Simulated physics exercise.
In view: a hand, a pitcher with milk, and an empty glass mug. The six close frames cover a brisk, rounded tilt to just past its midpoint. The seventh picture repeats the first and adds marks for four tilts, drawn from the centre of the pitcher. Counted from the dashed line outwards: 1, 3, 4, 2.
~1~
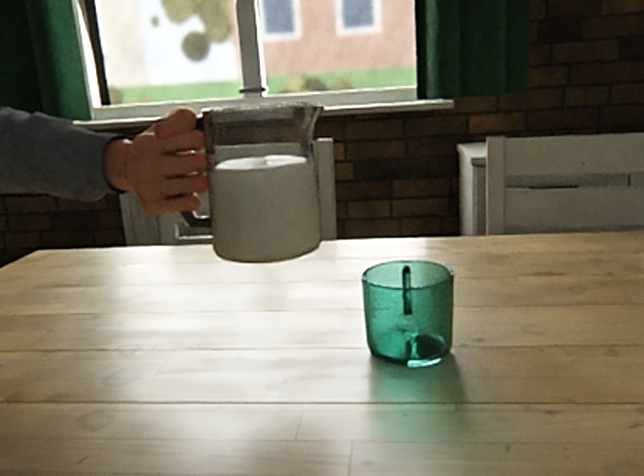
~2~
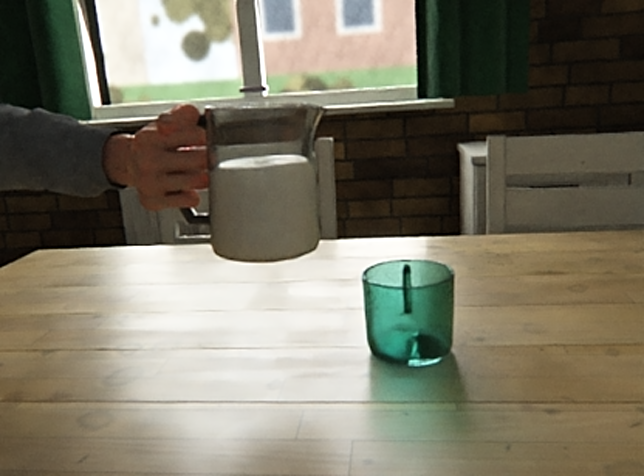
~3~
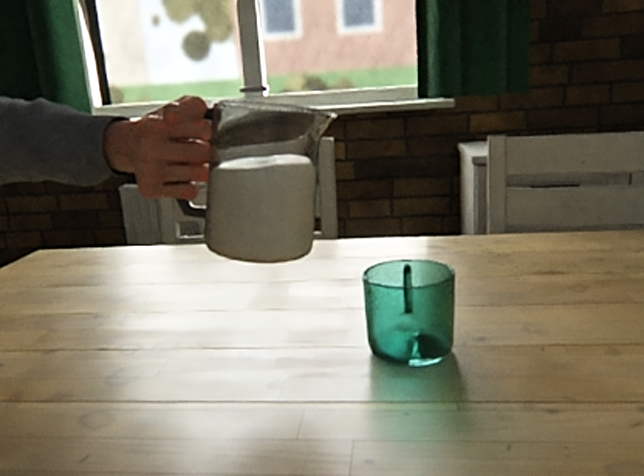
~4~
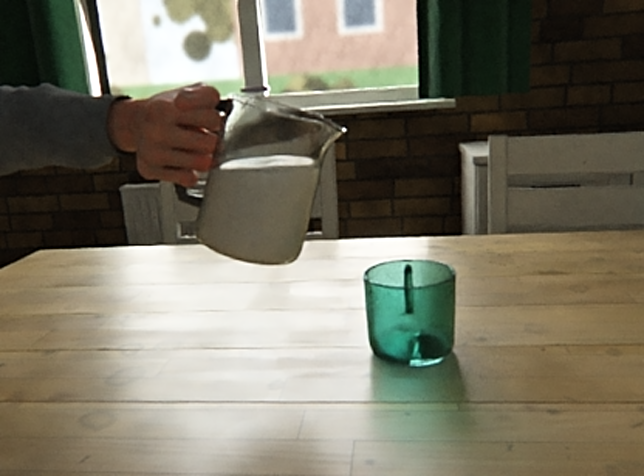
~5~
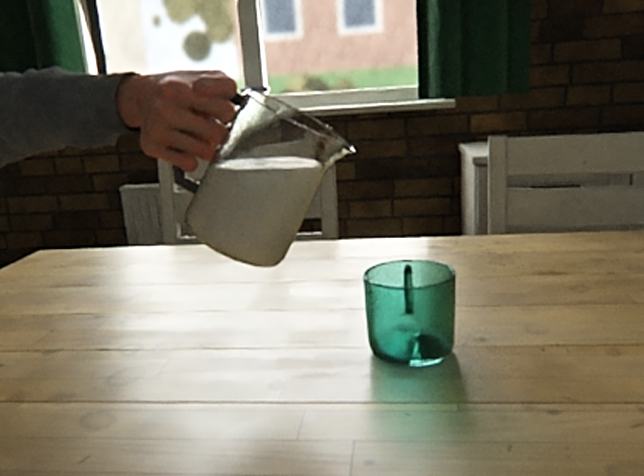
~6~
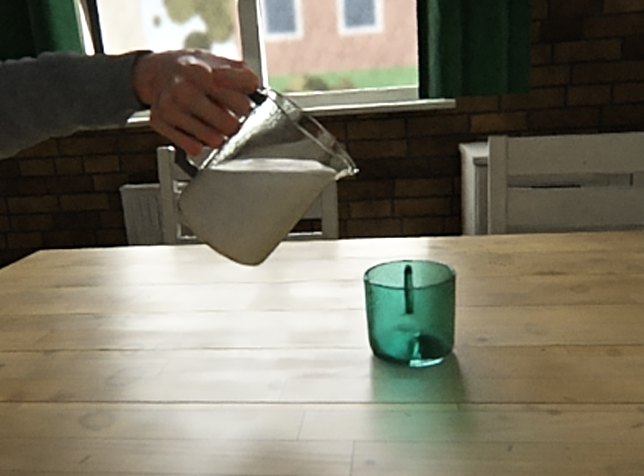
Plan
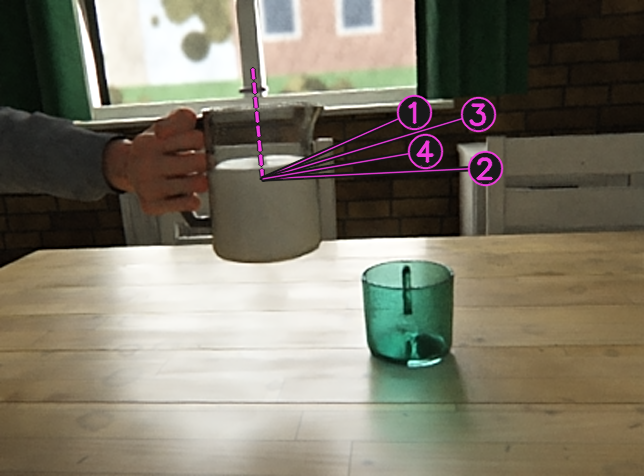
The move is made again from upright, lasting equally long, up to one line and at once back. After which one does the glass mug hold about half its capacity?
1 works best here.
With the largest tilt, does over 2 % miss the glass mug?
Yes.
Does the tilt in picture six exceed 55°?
No, it does not.
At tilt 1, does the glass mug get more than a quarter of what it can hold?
Yes, clearly.
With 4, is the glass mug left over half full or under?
Over.
On the marked copy, 1 at (398, 118); 2 at (468, 168); 3 at (462, 118); 4 at (408, 153).
With 1, the glass mug ends with about 48 % of what it can hold.
With 2, the glass mug ends with about 97 % of what it can hold; 12 % of the milk is spilt.
With 3, the glass mug ends with about 71 % of what it can hold.
With 4, the glass mug ends with about 85 % of what it can hold; 6 % of the milk is spilt.
